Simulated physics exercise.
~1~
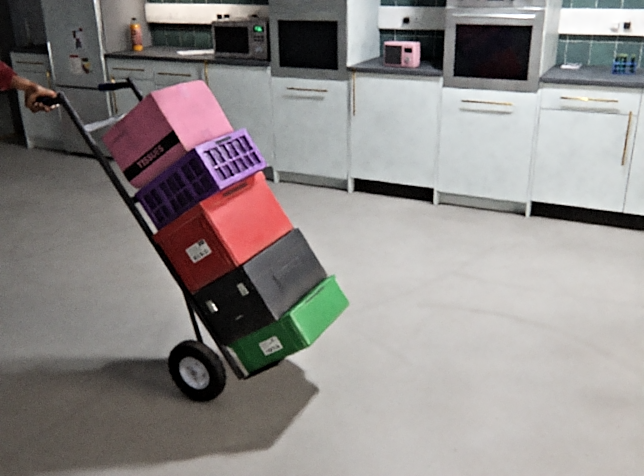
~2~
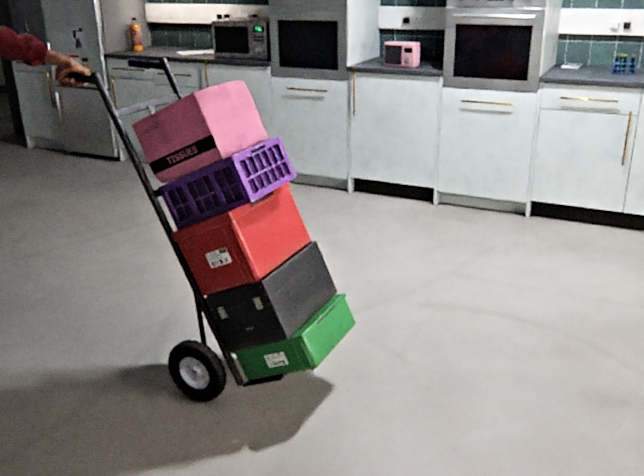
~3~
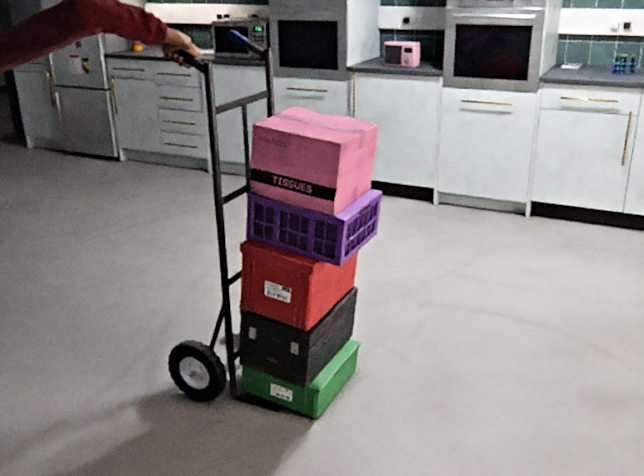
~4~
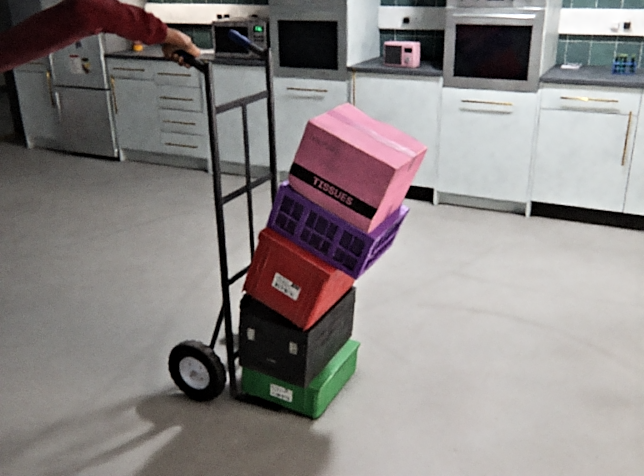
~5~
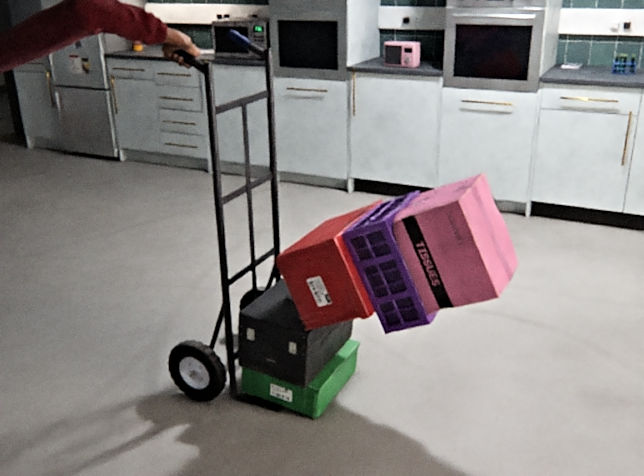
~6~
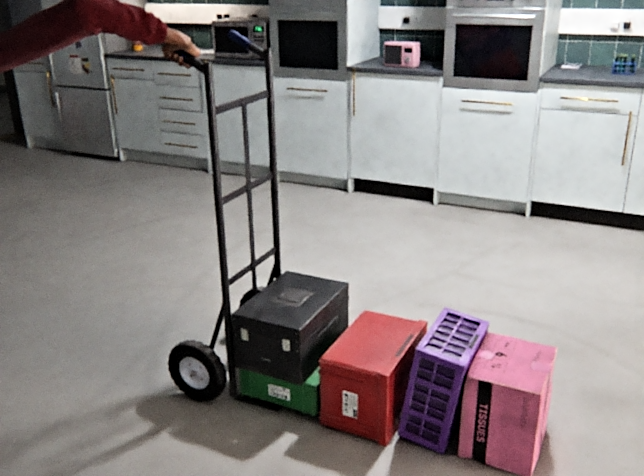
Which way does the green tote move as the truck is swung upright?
The green tote moves down, lowering toward the floor as the truck comes upright.
